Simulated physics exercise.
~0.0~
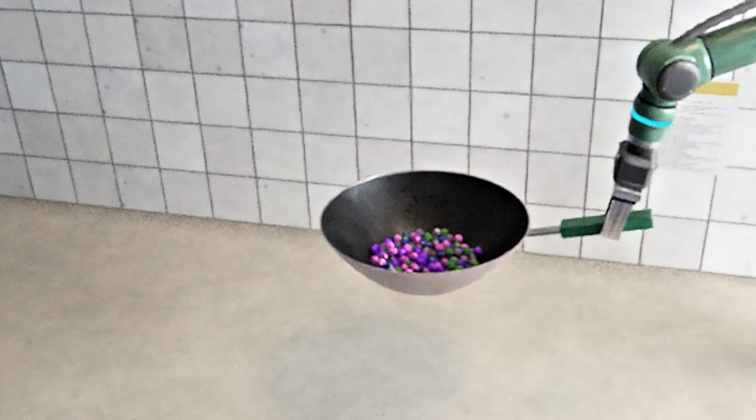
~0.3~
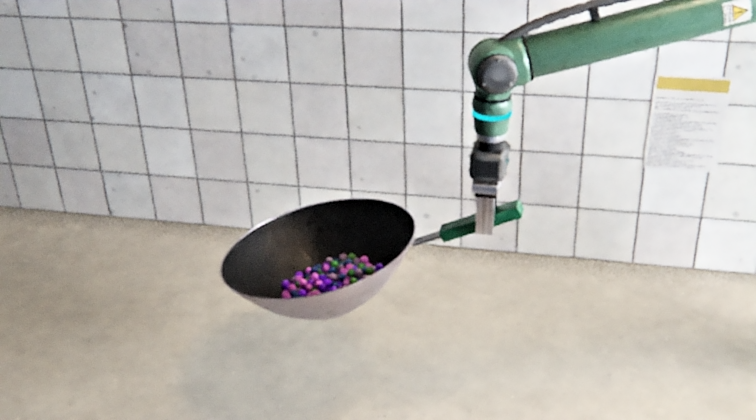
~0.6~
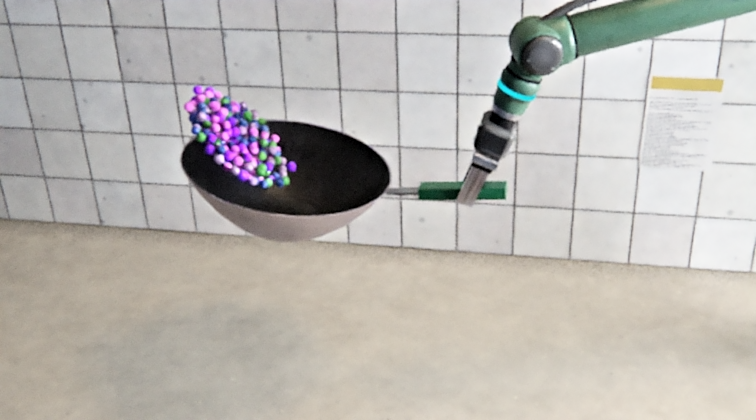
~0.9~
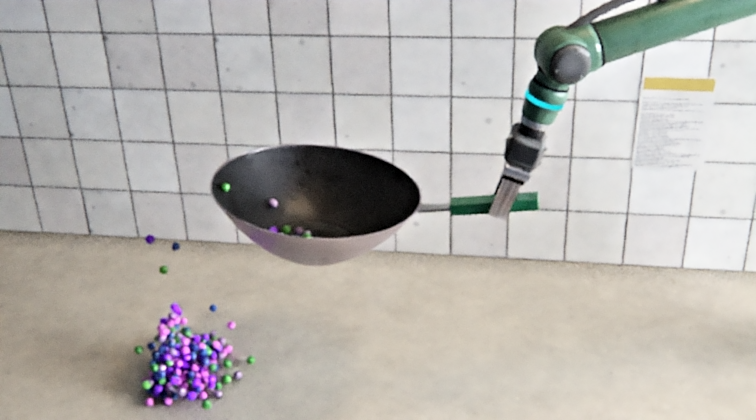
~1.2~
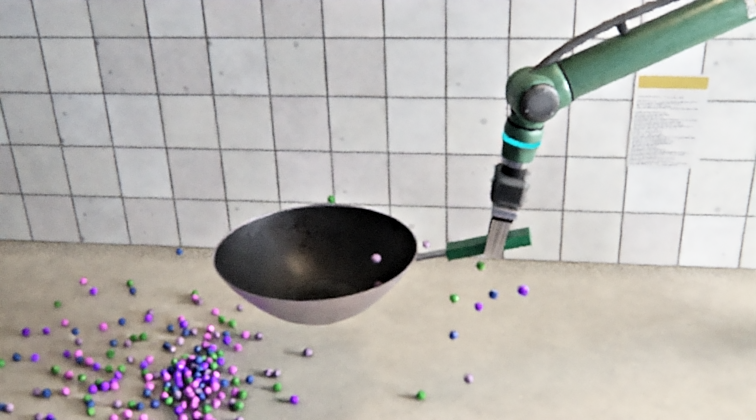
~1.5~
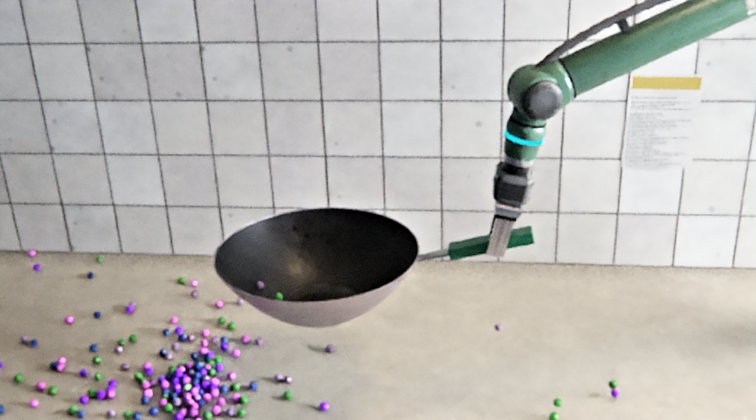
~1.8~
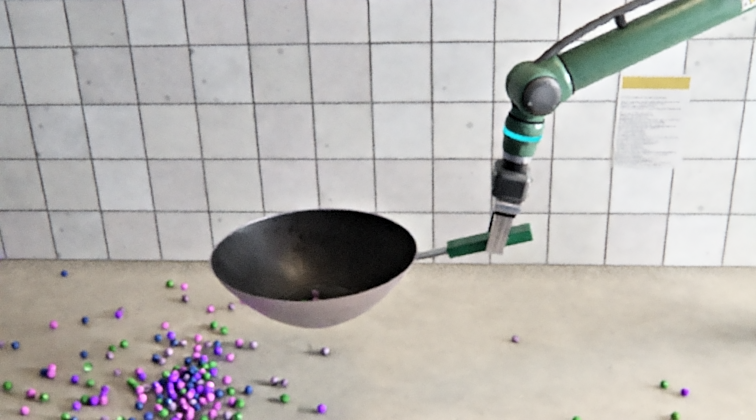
Green robot arm tossing small colourful balls from a dark wok, spilling nearly all across the table before holding the pan still.
